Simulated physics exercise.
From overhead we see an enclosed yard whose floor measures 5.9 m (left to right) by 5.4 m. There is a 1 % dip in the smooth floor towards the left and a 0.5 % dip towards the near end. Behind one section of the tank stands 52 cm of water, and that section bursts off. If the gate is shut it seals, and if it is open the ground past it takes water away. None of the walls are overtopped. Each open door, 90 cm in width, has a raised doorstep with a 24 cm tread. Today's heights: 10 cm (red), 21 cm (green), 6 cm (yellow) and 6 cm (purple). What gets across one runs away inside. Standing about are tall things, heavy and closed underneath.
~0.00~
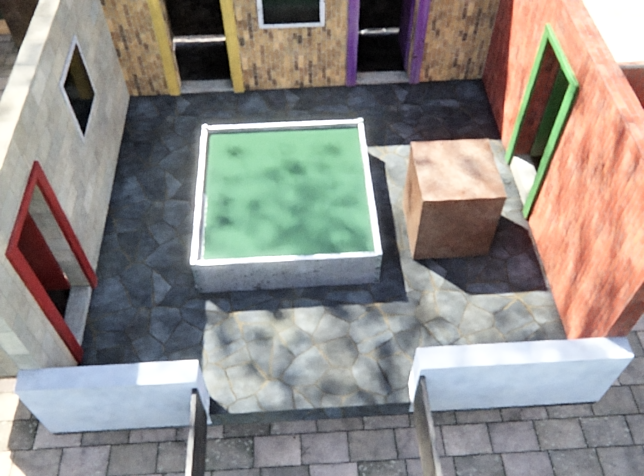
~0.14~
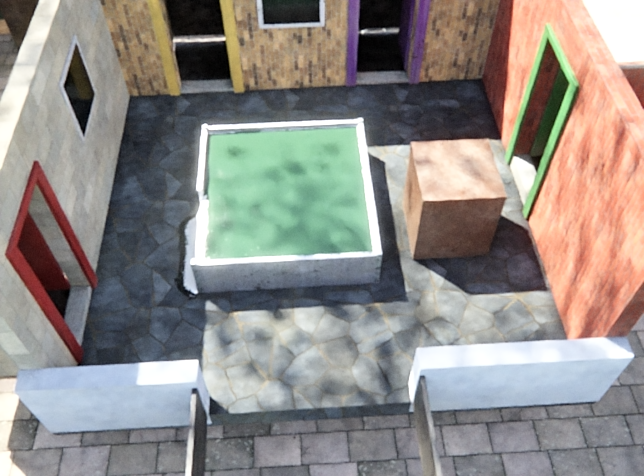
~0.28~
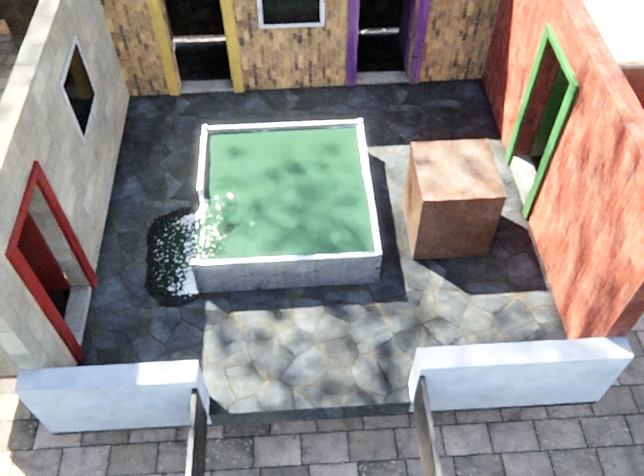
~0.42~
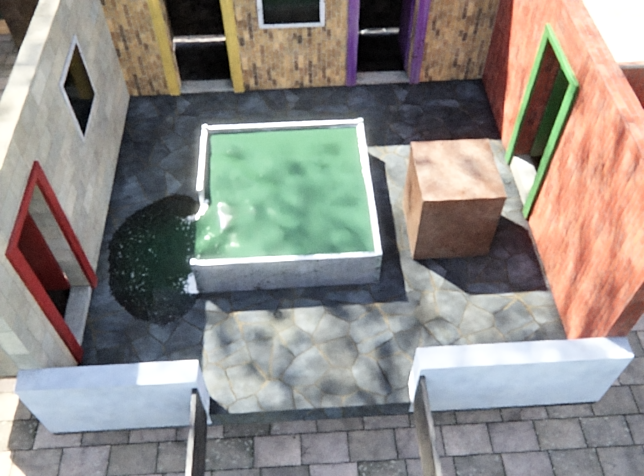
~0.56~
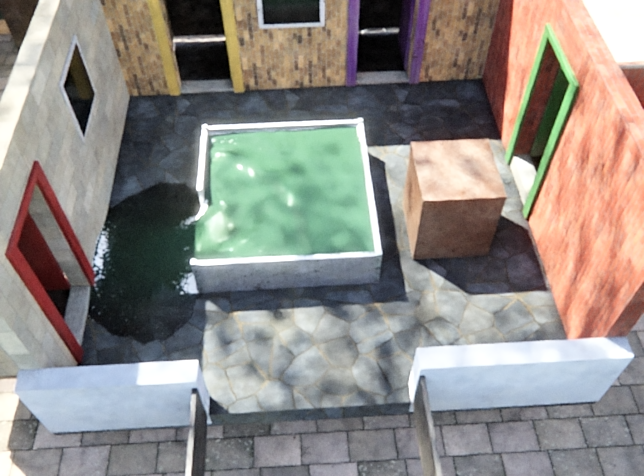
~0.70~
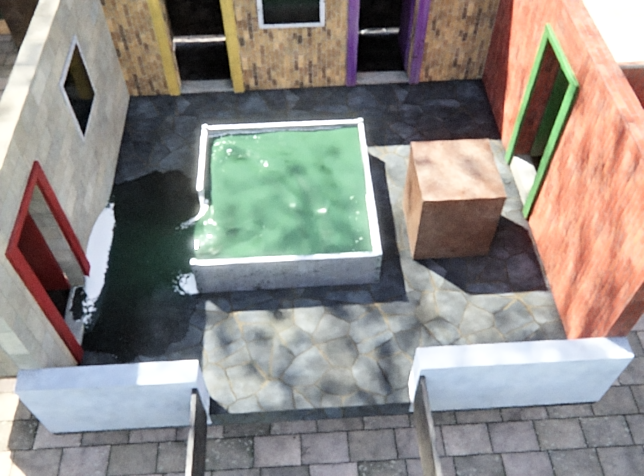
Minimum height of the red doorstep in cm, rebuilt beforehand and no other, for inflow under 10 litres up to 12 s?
30 cm.
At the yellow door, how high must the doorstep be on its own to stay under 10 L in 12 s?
I'd raise yellow to close to 12.5 cm.
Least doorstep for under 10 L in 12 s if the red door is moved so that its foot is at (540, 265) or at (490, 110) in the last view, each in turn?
10.5 and 6.5 cm.
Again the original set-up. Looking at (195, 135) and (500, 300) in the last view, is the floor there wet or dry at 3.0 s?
Note: Point one reached; point two not yet reached.
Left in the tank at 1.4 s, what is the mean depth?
I'd put it near 40 cm.
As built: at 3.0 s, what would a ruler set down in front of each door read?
Depths in cm: Red 23, green 0, yellow 15, purple 0.
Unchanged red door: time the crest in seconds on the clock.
It peaks at about 1.8 s.
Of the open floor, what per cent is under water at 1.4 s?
I'd say near 15 percent.
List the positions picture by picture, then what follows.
In the first picture, the tank at (285, 189) is whole and still, 52 cm deep; the red door at (60, 274) is dry.
In the second picture, the gap is at (204, 243), the front 0.3 m out at (186, 240); the back of the tank holds 52 cm.
In the third picture, the front is at (153, 256), 0.7 m from the gap at (204, 244); 0.8 m2 of floor is wet, 52 cm left at the back.
In the fourth picture, water pours out at (205, 245) and has run 1.2 m, to (116, 265); about 7 cm deep outside, 52 cm at the back.
In the fifth picture, water pours out at (205, 245) and has run 1.4 m, to (90, 304); about 6 cm deep outside, 52 cm at the back.
In the sixth picture, water pours out at (204, 245) and has run 1.6 m, to (77, 309); about 7 cm deep outside, 50 cm at the back; water is at the red door at (60, 274).
After 1.4 s water covers 15 % of the floor, deepest (38 cm) near (112, 262); 27 cm at the red door, 26 litres in over its 10 cm doorstep.
After 3.0 s water covers 45 % of the floor, deepest (36 cm) near (74, 388); 23 cm at the red door, 175 litres in over its 10 cm doorstep.
After 12.0 s water covers 95 % of the floor, deepest (12 cm) near (72, 403); 10 cm at the red door, 338 litres in over its 10 cm doorstep.
At the red door as built, the water arrived by 0.7 s and peaked near 29 cm at 1.8 s.
With a doorstep of 25 cm, 32 litres would have come in within the 12 s; with 34 cm, 2 litres. So under 10 litres takes about 30 cm.
